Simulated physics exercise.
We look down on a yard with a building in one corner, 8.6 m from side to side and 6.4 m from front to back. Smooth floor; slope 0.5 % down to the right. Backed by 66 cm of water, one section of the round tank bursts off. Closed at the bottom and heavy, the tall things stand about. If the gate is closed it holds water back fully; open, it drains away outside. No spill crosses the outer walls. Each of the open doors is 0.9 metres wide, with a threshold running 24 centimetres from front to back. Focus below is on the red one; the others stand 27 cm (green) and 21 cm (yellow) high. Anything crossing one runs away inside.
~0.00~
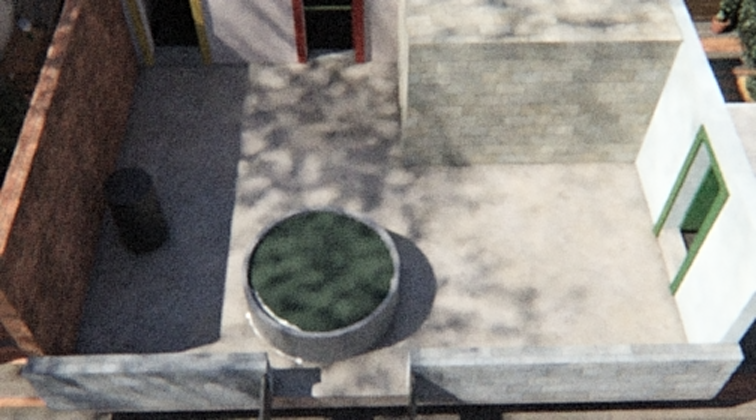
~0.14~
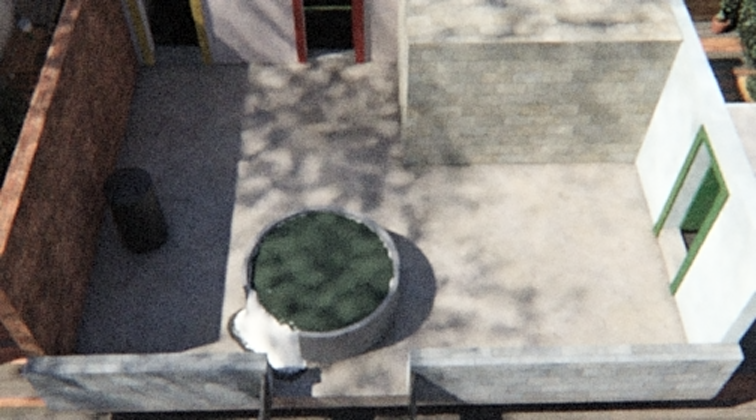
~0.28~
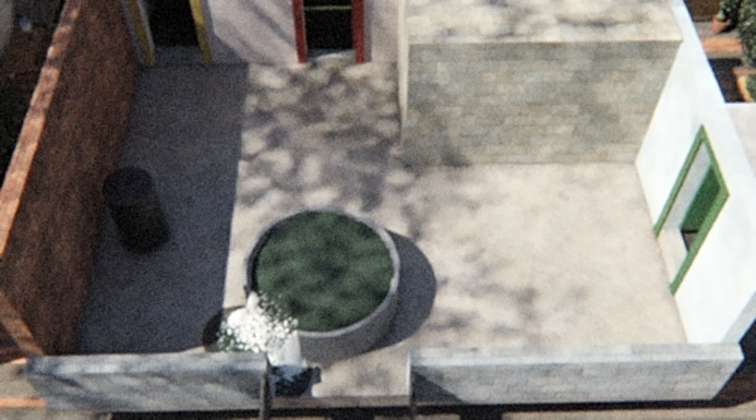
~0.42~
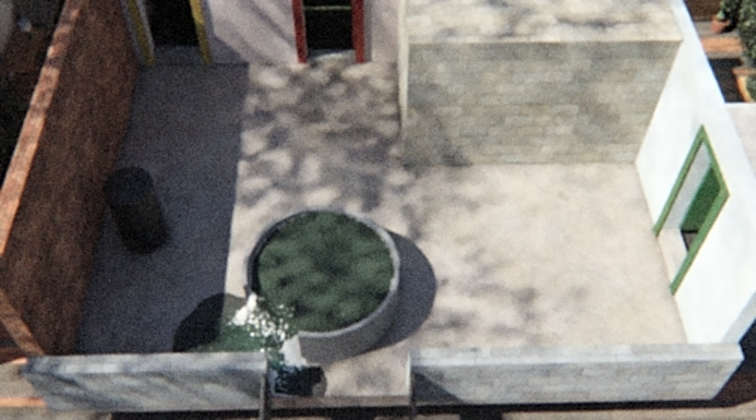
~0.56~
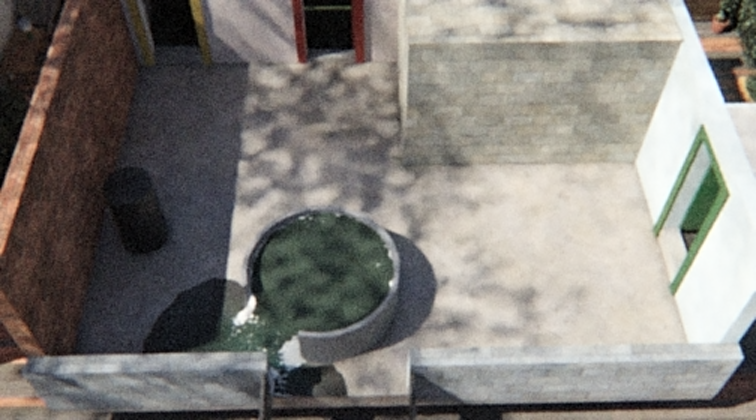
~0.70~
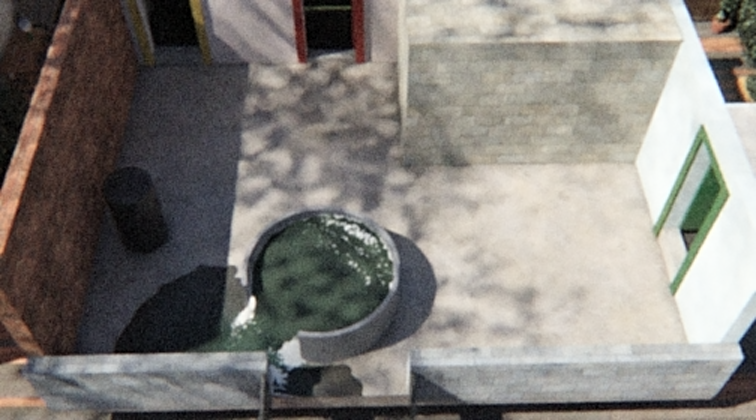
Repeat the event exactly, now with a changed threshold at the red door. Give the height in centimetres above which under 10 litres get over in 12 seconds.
9 cm.
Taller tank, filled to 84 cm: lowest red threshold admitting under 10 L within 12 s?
Minimum height: Approx. 12.5 cm.
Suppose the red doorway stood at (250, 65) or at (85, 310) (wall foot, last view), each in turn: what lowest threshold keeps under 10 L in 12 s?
Roughly 6.5 cm, then roughly 30 cm.
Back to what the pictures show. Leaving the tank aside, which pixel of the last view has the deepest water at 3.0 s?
(97, 253).
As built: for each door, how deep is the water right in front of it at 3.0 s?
Reading in centimetres: Green = 0, yellow = 0, red = 0.
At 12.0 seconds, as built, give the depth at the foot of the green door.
Depth: Near 1.0 cm.
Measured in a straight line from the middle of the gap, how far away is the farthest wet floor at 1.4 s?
About 3.0 m.
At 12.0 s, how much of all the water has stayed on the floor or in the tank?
Something like 80 per cent of it remains.
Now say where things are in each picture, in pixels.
In the first frame, still water, 66 cm deep, in the round tank at (321, 271); the red door at (329, 19) is dry.
In the second frame, the gap is at (269, 333), the front 0.3 m out at a hidden place; the back of the round tank holds 66 cm.
In the third frame, the front is at (213, 350), 0.7 m from the gap at (269, 334); 0.9 m2 of floor is wet, 66 cm left at the back.
In the fourth frame, water pours out at (270, 335) and has run 1.2 m, to a hidden place; about 9 cm deep outside, 66 cm at the back.
In the fifth frame, the front is at a hidden place, 1.7 m from the gap at (270, 335); 2.2 m2 of floor is wet, 66 cm left at the back.
In the sixth frame, water pours out at (269, 334) and has run 2.3 m, to a hidden place; about 5 cm deep outside, 62 cm at the back; the red door at (329, 19), 5.8 m from the gap, is still 5.1 m from the nearest water.
After 1.4 s water covers 10 % of the floor, deepest (46 cm) near (254, 381); it has not reached the red door.
After 3.0 s water covers 25 % of the floor, deepest (38 cm) near (97, 253); it has not reached the red door.
After 12.0 s water covers 75 % of the floor, deepest (8 cm) near (399, 128); 7 cm at the red door, 5 litres in over its 10 cm threshold.
At the red door as built, the water arrived by 4.5 s and peaked near 13 cm at 8.4 s.
Run again over the same 12 s with other heights there, 20 litres in over 7.5 cm, 4 litres over 10.5 cm. The limit of 10 litres is kept from about 9 cm up.
